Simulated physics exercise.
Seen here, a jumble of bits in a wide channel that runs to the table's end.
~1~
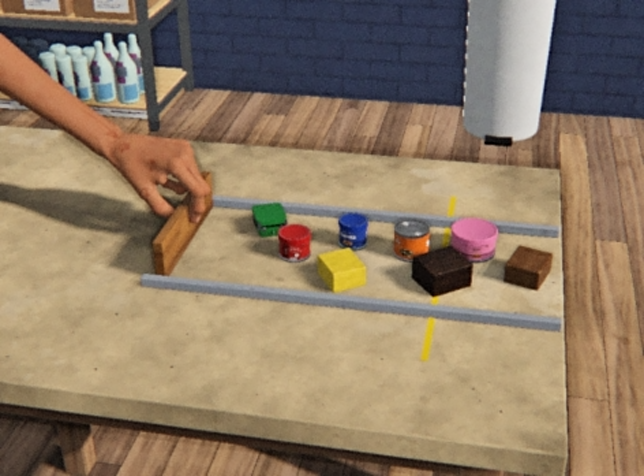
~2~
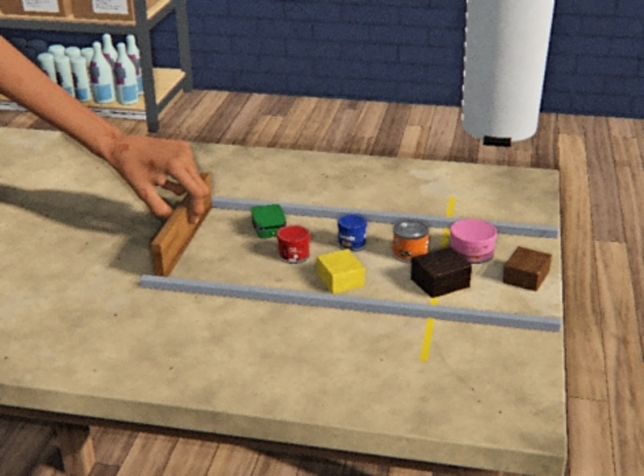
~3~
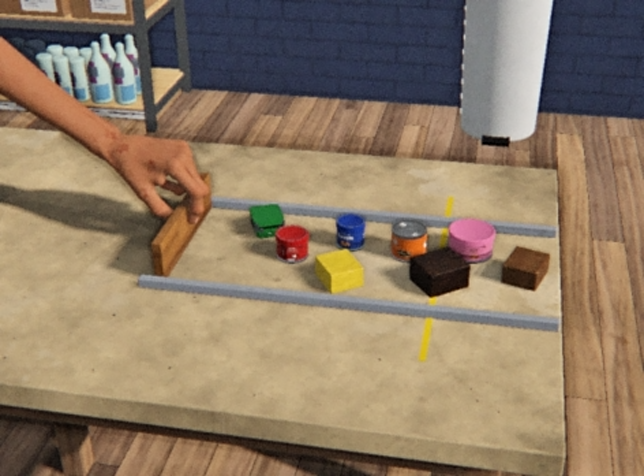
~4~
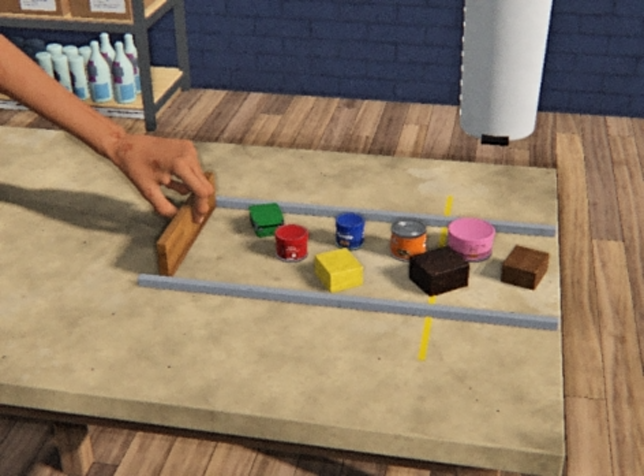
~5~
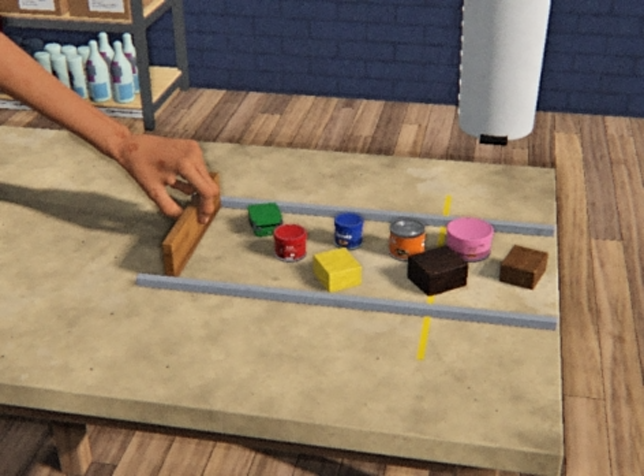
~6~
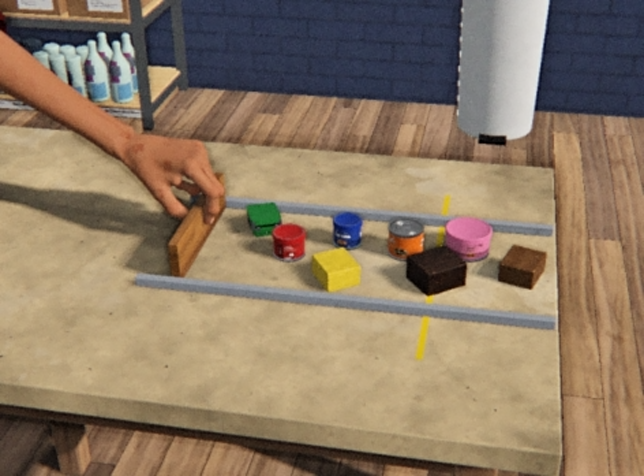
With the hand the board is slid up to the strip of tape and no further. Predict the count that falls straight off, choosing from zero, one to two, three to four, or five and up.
Table keeps every one.
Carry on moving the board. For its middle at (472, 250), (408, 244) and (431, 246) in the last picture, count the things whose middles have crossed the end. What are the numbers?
It comes out as 1, then 0, then 0.
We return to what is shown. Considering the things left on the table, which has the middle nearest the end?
Result: Brown block.
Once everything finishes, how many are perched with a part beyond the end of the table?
I'd put it at 1.
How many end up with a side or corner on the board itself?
Number in contact with it: 3.
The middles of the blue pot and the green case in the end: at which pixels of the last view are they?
Answer: First (483, 246), after that (453, 241).
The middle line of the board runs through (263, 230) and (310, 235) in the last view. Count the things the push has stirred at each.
At the first place 1, at the second 3.
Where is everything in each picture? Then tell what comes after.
Brown block (528, 268); pink tin (474, 240); black block (442, 272); board (185, 223); tape (441, 267), in the first frame.
Pink tin (473, 241); orange tin (410, 241), in the second frame.
Black block (439, 272); green case (267, 222), in the third frame.
Brown block (525, 267); yellow block (339, 270), in the fourth frame.
Pink tin (469, 240); board (194, 224), in the fifth frame.
Brown block (522, 267); pink tin (468, 240); black block (436, 270); board (199, 224); tape (435, 266), in the sixth frame.
A little later, none off yet; brown block at rest near (522, 267); pink tin at rest near (468, 240); black block at rest near (436, 270).
Next, none off yet; brown block at rest near (522, 267); pink tin shifted about its own width near (501, 239); black block shifted a little near (455, 275).
When it is over, the number that fall off is zero.
